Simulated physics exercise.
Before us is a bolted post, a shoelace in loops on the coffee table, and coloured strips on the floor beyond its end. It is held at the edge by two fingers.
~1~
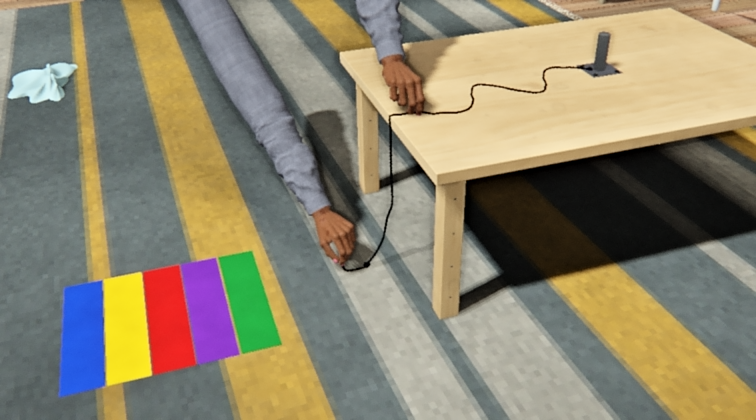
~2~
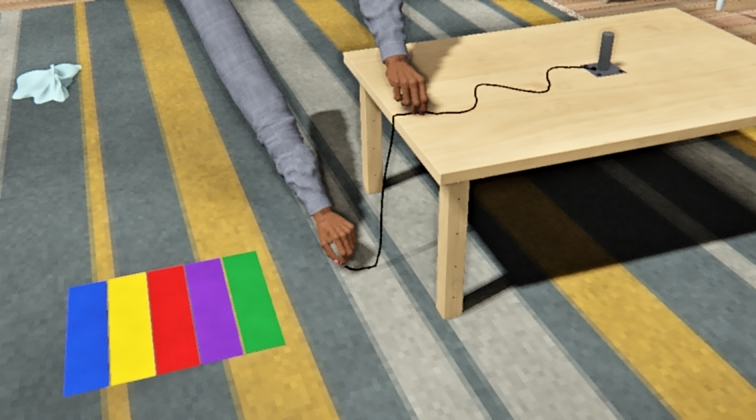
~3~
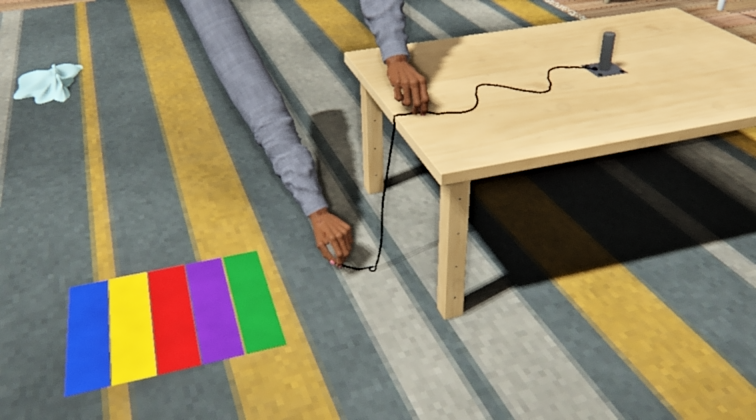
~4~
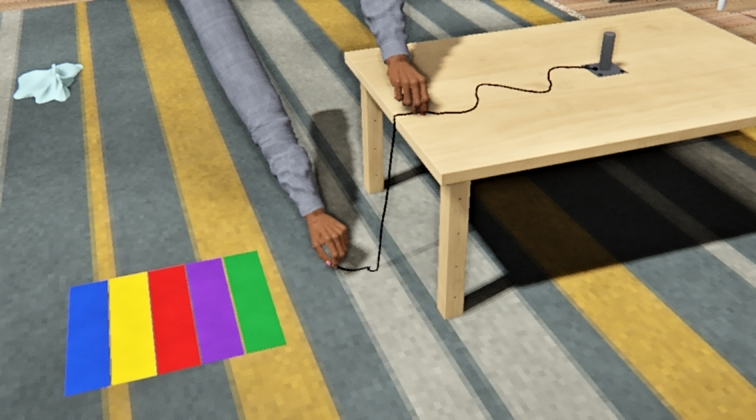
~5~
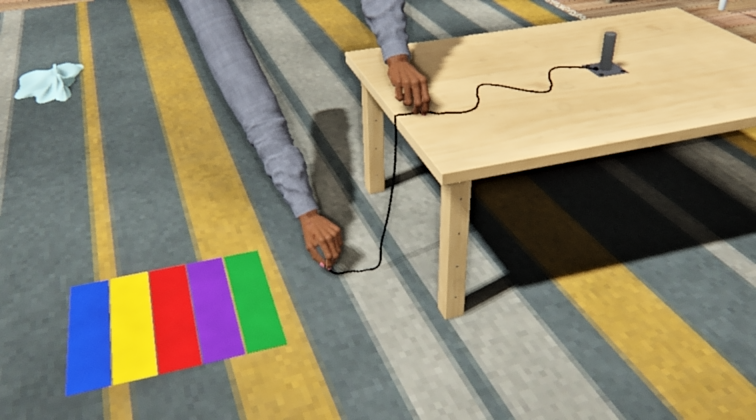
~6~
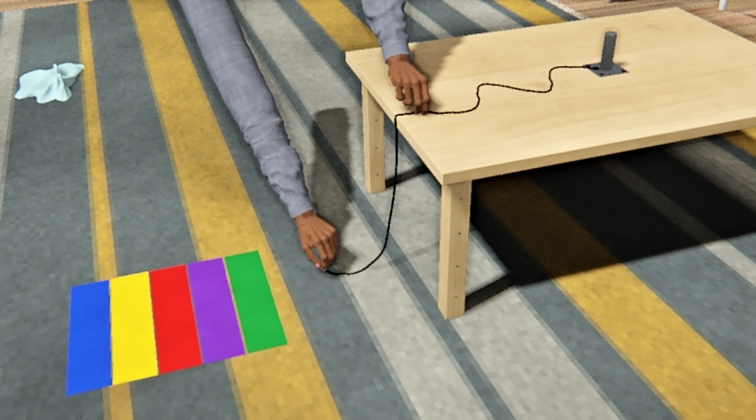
One hand holding a dark cord at a wooden table's edge while the other draws its end slightly left along the striped carpet.
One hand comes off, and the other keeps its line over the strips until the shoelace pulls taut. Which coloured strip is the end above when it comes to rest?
The yellow one.
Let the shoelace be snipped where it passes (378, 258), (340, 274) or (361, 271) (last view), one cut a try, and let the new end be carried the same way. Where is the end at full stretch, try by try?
Roughly at (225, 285) for the first, (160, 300) for the second and (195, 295) for the third.
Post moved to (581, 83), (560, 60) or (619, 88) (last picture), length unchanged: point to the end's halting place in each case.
Pixels, try by try: About (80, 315), (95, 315), (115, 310).
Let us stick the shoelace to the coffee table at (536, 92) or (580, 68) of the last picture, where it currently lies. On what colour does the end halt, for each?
Strip by try: Red / yellow.
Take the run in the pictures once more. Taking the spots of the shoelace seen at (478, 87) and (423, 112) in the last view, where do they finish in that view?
Final positions are (439, 103) and (347, 149), in that order.
Early on, end near (206, 290); over purple.
Midway, end near (159, 300); over red.
At the end of the slack, end near (131, 306); over yellow. It gets as far as the yellow strip.
